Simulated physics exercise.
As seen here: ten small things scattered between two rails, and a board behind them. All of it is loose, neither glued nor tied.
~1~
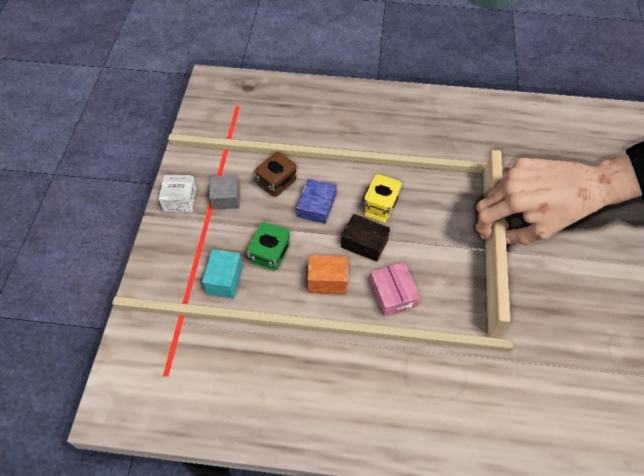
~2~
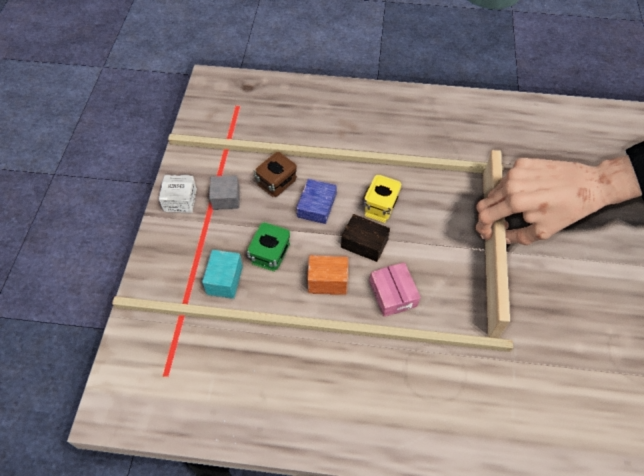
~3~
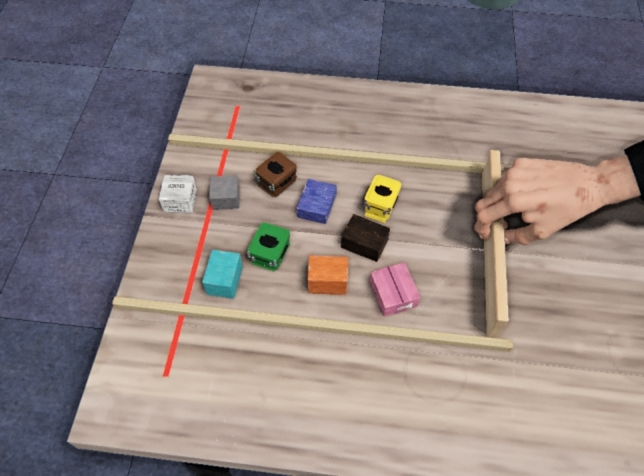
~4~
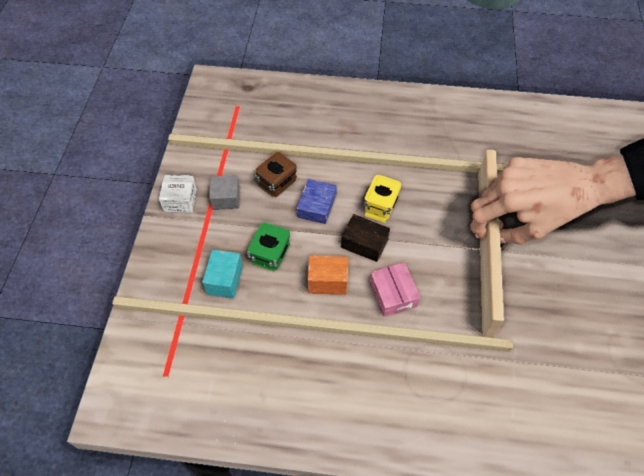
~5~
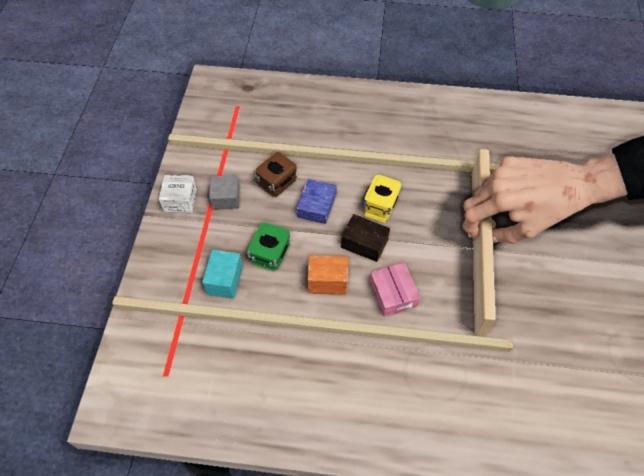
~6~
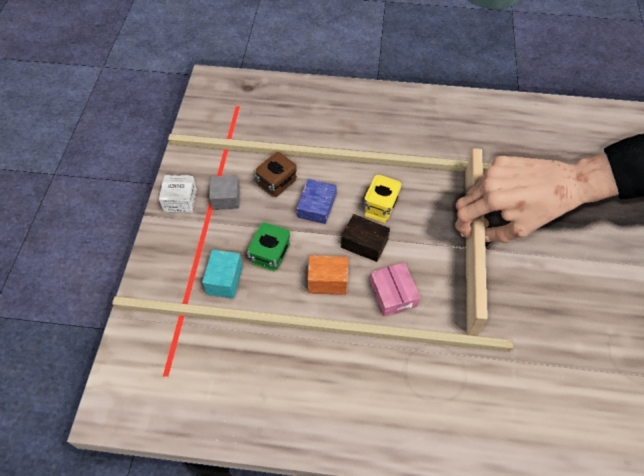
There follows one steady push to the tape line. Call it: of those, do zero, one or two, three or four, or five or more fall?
Three or four fall.
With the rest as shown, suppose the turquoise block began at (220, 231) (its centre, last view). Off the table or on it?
From that start the object does not stay.
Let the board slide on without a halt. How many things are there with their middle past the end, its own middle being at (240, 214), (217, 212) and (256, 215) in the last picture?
Taking the places in turn, the counts are 1, 2 and 0.
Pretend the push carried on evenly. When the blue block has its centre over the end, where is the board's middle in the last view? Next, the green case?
The middle is at (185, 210) when it's the blue block, and at (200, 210) when it's the green case.
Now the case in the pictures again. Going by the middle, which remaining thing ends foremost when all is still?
The green case.
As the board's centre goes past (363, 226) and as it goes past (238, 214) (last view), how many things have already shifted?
First 4 and then 10.
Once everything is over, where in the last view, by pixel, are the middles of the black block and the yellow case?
The black block stops around (183, 225); the yellow case around (201, 184).
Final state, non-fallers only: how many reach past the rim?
The tally is 2.
Soon after, none off yet; white box at rest near (178, 194); grey block at rest near (225, 193); turquoise block at rest near (223, 274).
In the end, the number that fall off is three or four; gone, turquoise block, grey block and white box.
